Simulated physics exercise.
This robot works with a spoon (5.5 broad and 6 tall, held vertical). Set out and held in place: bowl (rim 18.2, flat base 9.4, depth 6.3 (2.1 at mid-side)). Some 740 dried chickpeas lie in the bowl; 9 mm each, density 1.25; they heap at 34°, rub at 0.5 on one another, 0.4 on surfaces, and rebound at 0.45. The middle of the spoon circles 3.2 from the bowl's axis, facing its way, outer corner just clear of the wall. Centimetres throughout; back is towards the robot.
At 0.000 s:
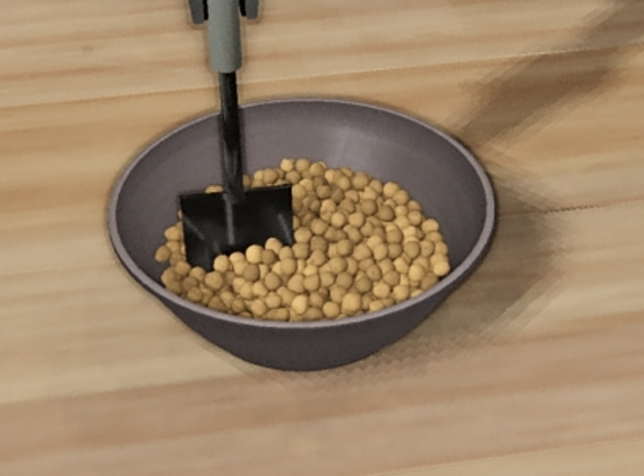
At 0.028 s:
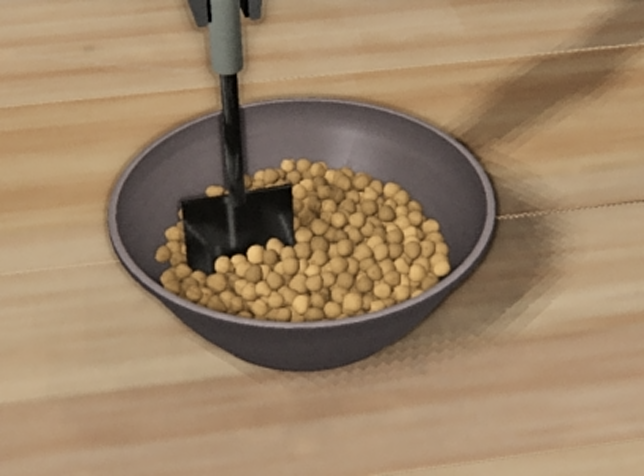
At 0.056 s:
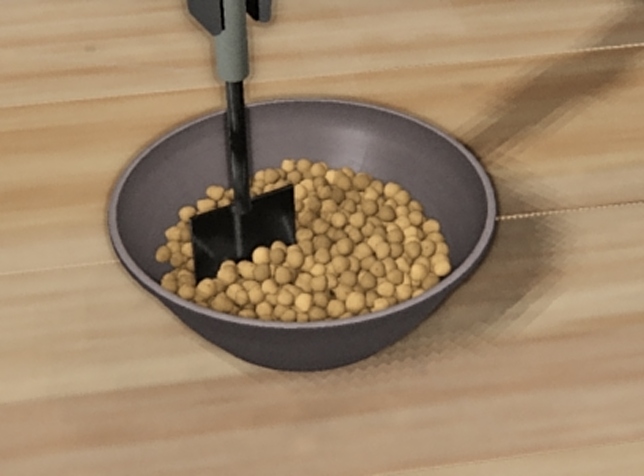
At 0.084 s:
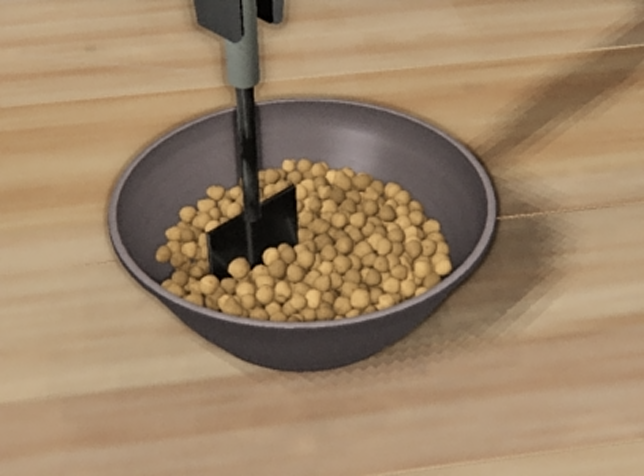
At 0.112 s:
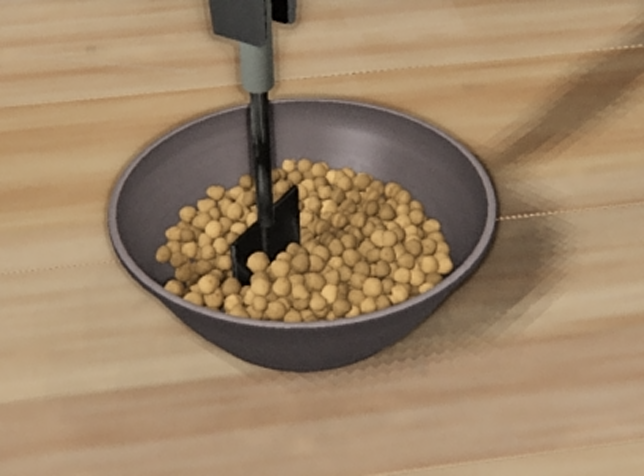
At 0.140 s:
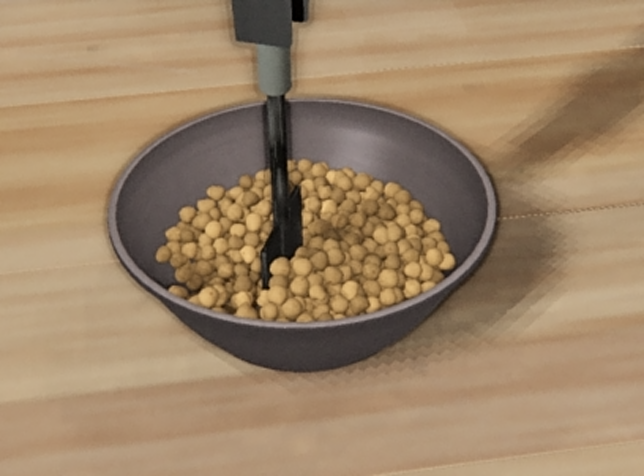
The video shows a robot tool holding a black, flat-bladed spoon upright in a dark bowl of dried chickpeas on a wooden surface, moving it gradually rightward through them while the blade turns until nearly edge-on.
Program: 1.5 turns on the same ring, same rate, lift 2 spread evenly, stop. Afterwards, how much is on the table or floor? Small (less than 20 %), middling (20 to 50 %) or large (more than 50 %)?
On the table or floor the share is small, less than 20 %.
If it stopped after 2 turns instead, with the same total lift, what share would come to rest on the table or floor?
Then about 10 per cent.
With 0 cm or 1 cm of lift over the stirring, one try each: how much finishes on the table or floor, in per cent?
About 10 and 10 per cent.
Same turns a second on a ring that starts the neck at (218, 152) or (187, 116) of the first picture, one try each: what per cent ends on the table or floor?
Some 10 and 0 per cent.
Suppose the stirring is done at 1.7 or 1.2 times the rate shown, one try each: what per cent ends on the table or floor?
About 25 and 15 per cent.
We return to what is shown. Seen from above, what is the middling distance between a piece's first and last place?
Roughly 6 cm.
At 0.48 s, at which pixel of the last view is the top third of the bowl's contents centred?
Around (284, 154).
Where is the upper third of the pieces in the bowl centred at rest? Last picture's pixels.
At about (344, 233).
After 0.48 s, 251° round, highest piece 9 above the table; 720 in the bowl, 13 on the table or floor, 12 in flight or on the tool.
After 0.83 s, 76° round, highest piece 8 above the table; 695 in the bowl, 50 on the table or floor.
After 1.20 s, 180° round, highest piece 6 above the table; 692 in the bowl, 53 on the table or floor.
After 1.90 s, 180° round, highest piece 6 above the table; 692 in the bowl, 53 on the table or floor.
In the end, 692 in the bowl, 53 on the table or floor. That is 7 % on the table or floor.
